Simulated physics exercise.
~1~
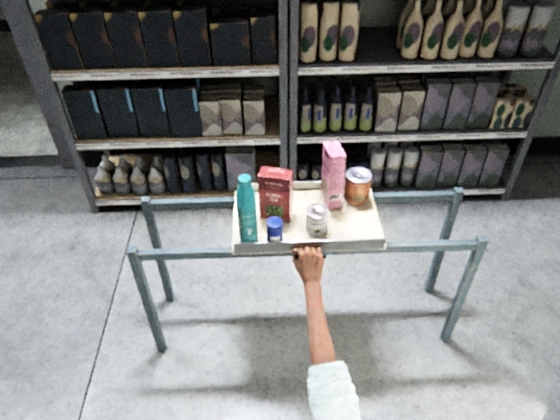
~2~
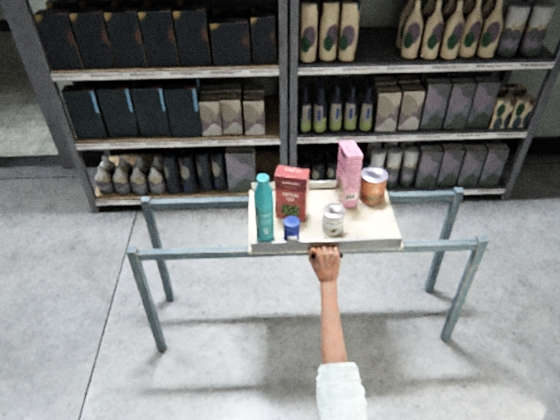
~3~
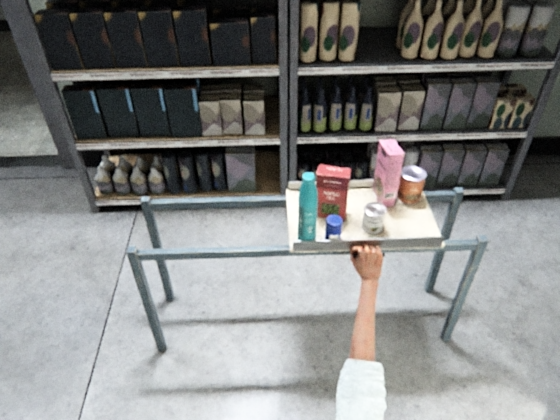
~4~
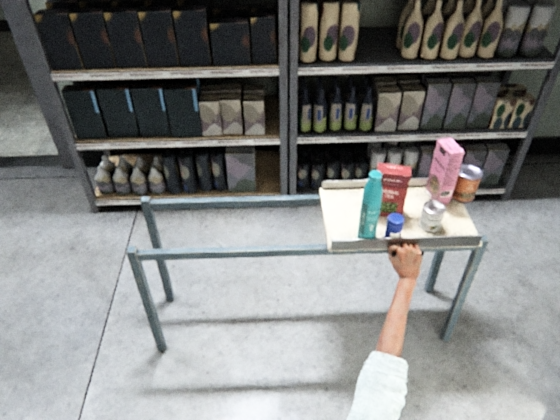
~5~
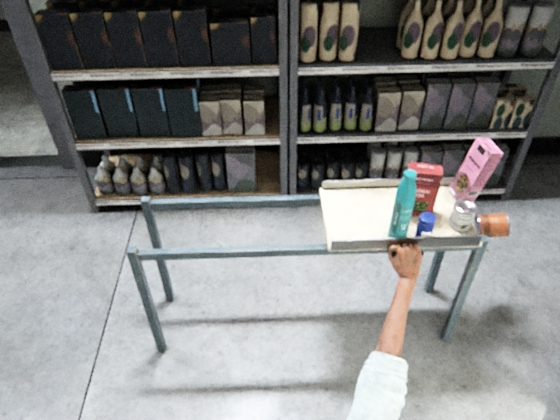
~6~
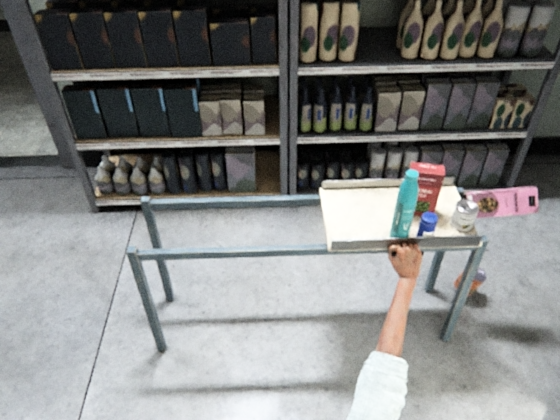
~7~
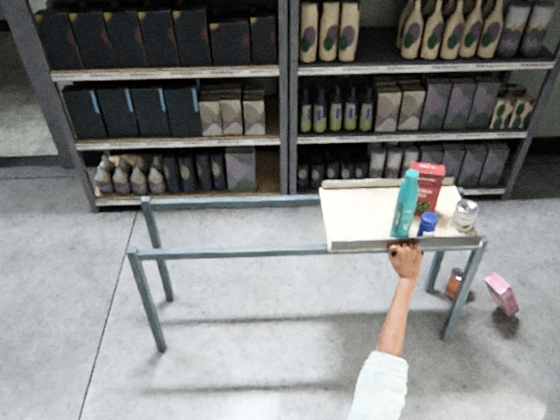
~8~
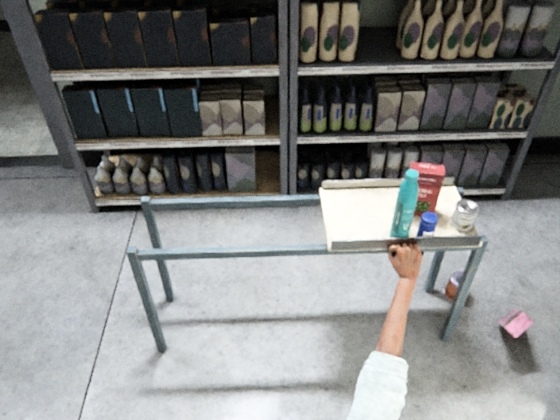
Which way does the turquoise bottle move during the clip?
The turquoise bottle moves to the right, travelling with the tray and then sliding a little farther along it.
